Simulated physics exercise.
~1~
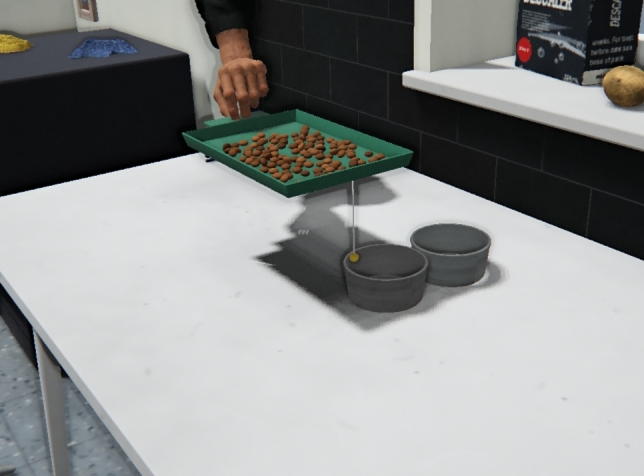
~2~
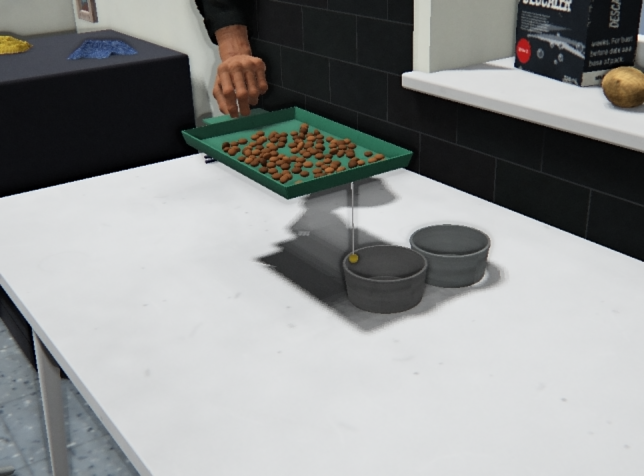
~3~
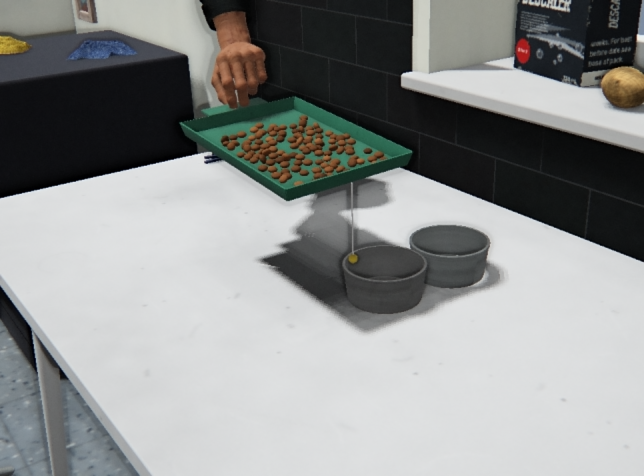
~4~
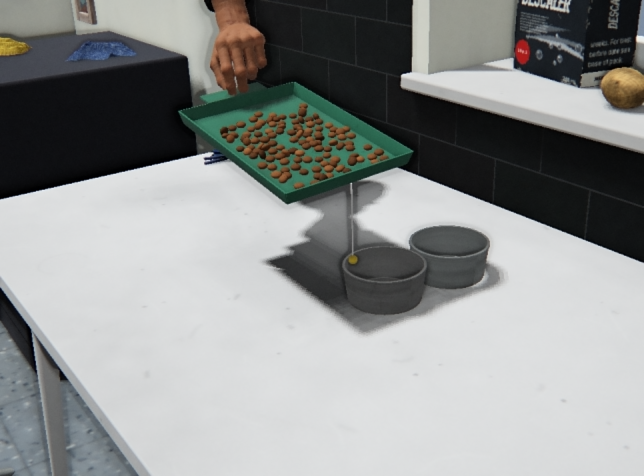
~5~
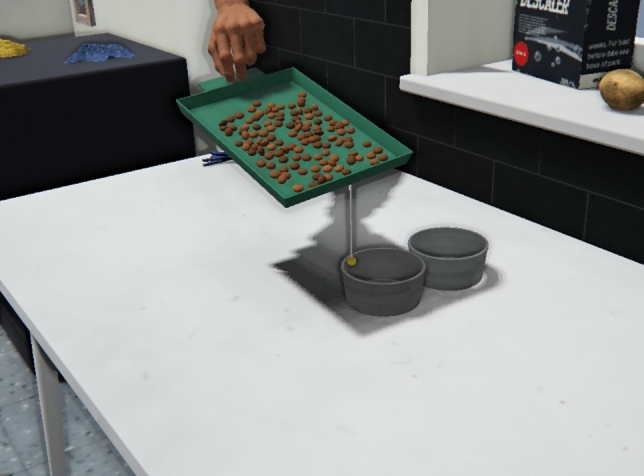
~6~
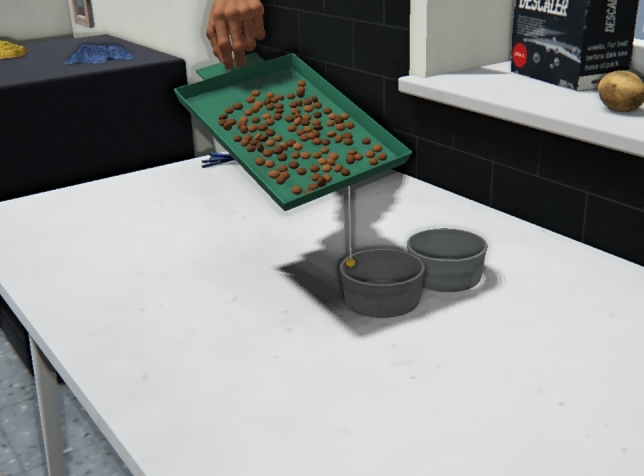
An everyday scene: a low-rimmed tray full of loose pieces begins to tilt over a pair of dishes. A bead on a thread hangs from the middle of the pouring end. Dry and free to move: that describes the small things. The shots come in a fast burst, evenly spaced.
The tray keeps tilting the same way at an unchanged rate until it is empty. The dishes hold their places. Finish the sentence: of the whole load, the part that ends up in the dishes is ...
... less than half.
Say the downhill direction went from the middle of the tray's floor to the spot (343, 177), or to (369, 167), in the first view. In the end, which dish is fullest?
In turn: The dish on the left; the left dish.
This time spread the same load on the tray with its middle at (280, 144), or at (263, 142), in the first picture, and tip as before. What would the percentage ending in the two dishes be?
Around 0 then around 0 per cent.
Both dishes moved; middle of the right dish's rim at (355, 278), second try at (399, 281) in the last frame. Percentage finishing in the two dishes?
About 80 per cent, then about 90 per cent.
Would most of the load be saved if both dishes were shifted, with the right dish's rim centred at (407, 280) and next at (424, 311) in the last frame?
Try 1: In excess of half; try 2: Not up to half.
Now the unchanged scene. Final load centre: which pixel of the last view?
Close to (321, 341) in the last view.
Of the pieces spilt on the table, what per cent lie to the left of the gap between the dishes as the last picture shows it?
Close to 90 %.
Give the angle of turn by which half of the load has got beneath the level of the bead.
95° or so.
Shortly afterwards, tray tipped steeply; the bulk on the tray; a little in the air.
Next, tray tipped past a quarter turn; a little on the tray; only a few in the left dish; the bulk outside both; near a quarter in the air.
Some moments later, tray tipped past a quarter turn; the whole lot outside both.
In the end, tray tipped past a quarter turn; none at all in the left dish; none at all in the right dish; the whole lot outside both.
